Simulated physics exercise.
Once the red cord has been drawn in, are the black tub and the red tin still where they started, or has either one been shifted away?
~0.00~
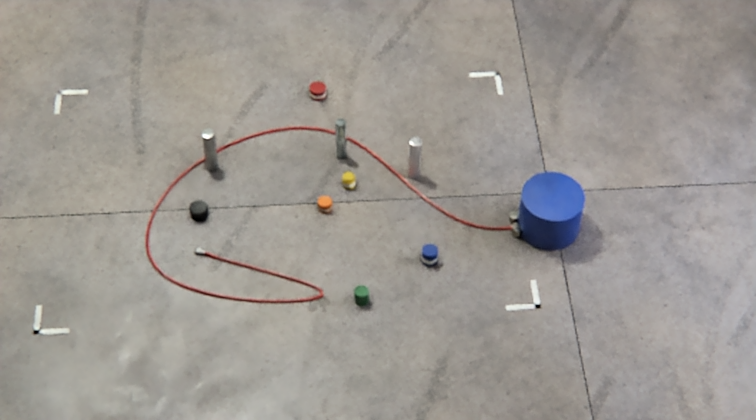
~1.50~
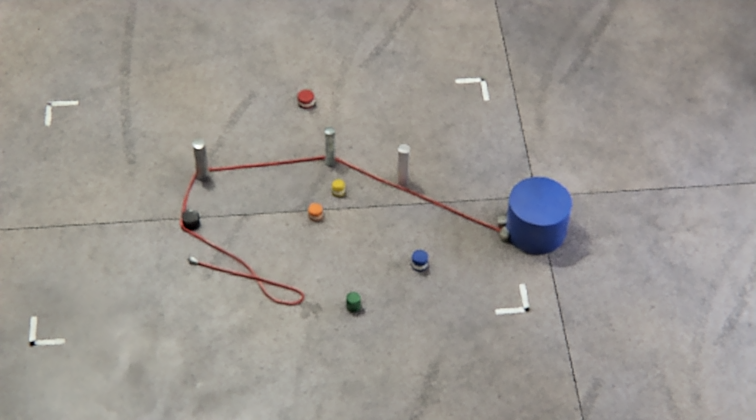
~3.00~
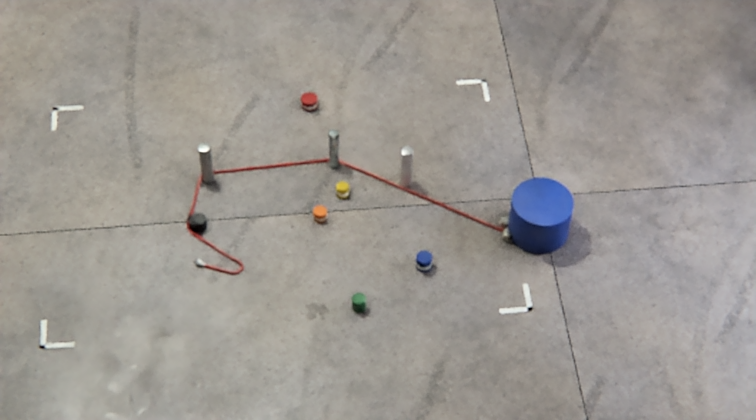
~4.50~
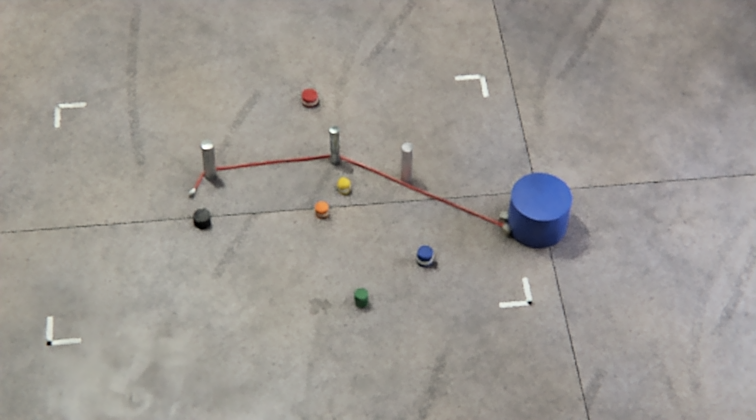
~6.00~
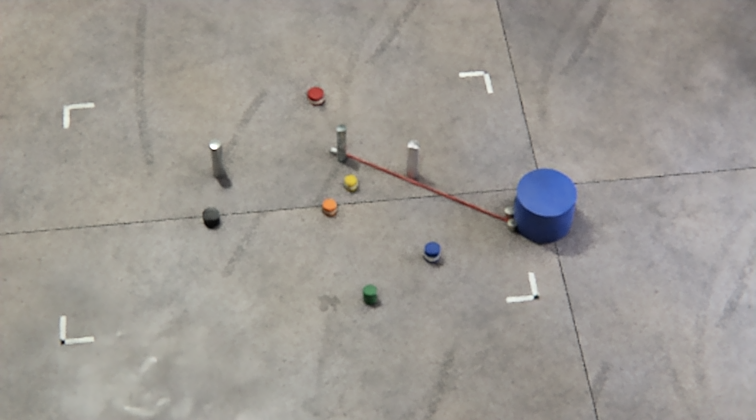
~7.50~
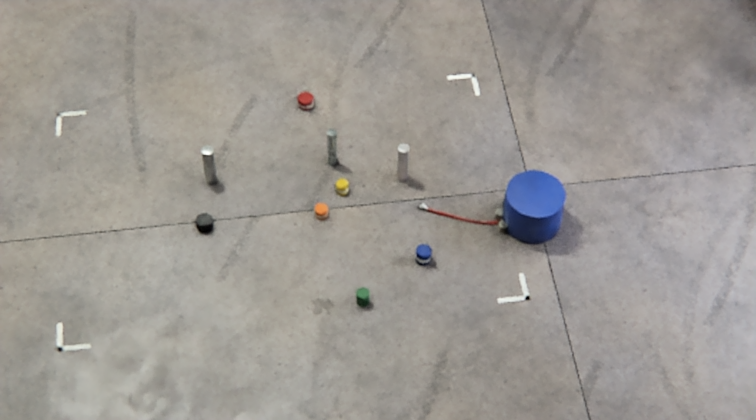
Both are still where they started. The cord pulls in against the black tub and slips away without shifting it, and the red tin stays put as well.
